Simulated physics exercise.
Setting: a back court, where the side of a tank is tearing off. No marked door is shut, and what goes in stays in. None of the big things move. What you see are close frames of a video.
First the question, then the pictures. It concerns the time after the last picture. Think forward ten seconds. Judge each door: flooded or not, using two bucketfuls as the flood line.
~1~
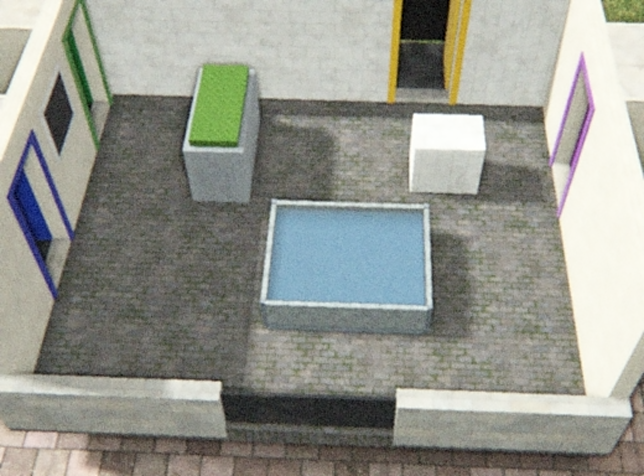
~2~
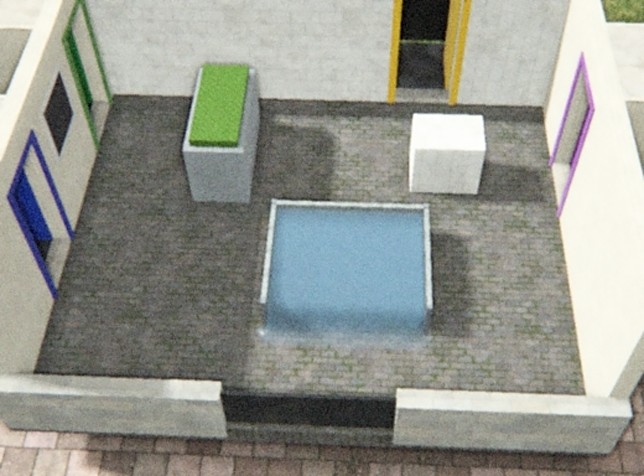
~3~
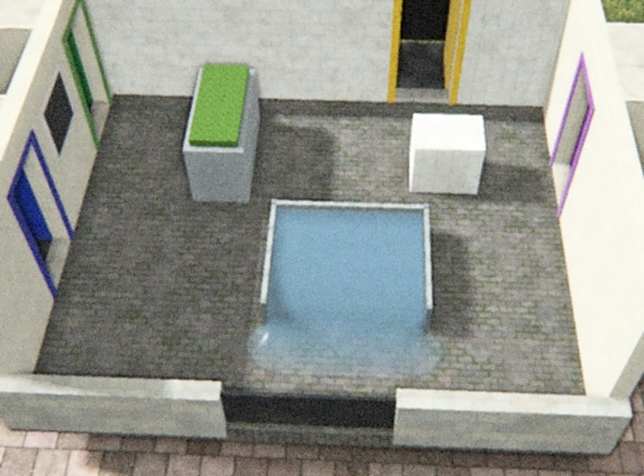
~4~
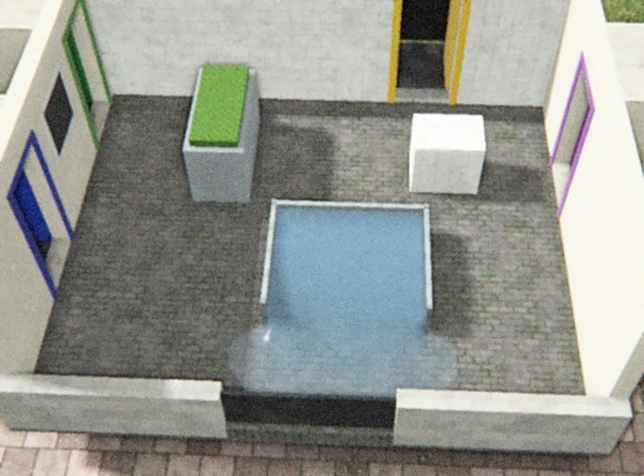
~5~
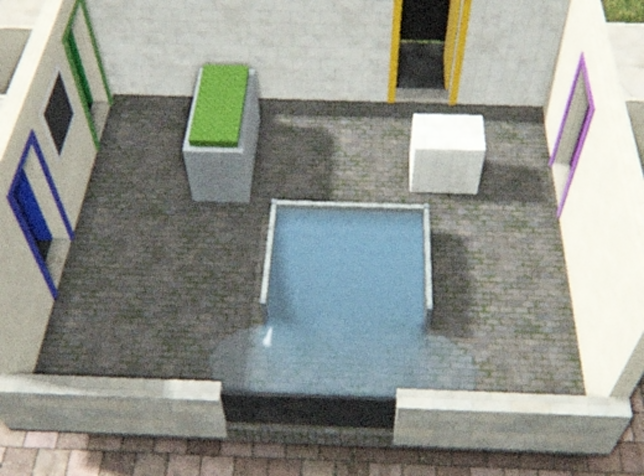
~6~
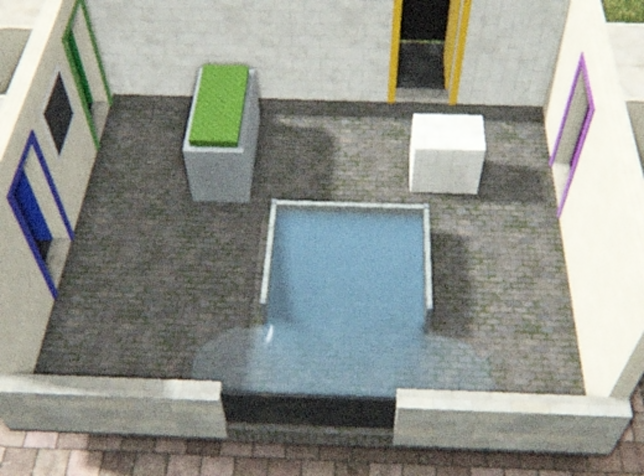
The purple door is not flooded. The yellow door is not flooded. The green door is not flooded. The blue door is not flooded.
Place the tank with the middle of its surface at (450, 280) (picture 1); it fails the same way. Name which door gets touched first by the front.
The purple one, that's the one.
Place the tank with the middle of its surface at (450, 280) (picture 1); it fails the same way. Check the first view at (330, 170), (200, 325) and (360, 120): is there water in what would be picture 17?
Going through them in that order: Still bare, waterlogged and still bare.
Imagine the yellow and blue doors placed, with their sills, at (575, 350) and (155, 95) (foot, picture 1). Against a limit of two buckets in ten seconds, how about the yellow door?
Note - yellow door ends up higher.
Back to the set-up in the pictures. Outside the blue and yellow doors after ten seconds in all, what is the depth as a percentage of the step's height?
Close to 30 per cent for the first one and close to 30 per cent for the second.
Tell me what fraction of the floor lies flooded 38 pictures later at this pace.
Around 75 percent of it.
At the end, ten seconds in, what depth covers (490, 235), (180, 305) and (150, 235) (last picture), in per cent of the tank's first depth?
Respectively 10, 8 and 6 per cent.
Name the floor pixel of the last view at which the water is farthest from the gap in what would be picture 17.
(26, 402).
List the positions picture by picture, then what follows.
Still water in the open tank at (348, 256), in the first picture.
The front is at (264, 334), out from the gap at (346, 319), in the second picture.
Water pours out at (346, 320) and has run to (254, 345), in the third picture.
The front is at (449, 373), out from the gap at (346, 321), in the fourth picture.
The front is at a hidden place, out from the gap at (346, 321), in the fifth picture.
Water pours out at (346, 321) and has run to a hidden place, in the sixth picture.
A moment on, water covers 15 % of the floor; the purple door not reached, the yellow door not reached, the green door not reached, the blue door not reached.
Next, water covers 25 % of the floor; the purple door not reached, the yellow door not reached, the green door not reached, the blue door not reached.
Then, water covers 45 % of the floor; the purple door wet at the sill, nothing in, the yellow door not reached, the green door not reached, the blue door wet at the sill, nothing in.
Later, water covers 75 % of the floor; the purple door wet at the sill, nothing in, the yellow door wet at the sill, nothing in, the green door wet at the sill, nothing in, the blue door under two buckets in.
In the end, water covers 100 % of the floor; the purple door wet at the sill, nothing in, the yellow door wet at the sill, nothing in, the green door wet at the sill, nothing in, the blue door under two buckets in.
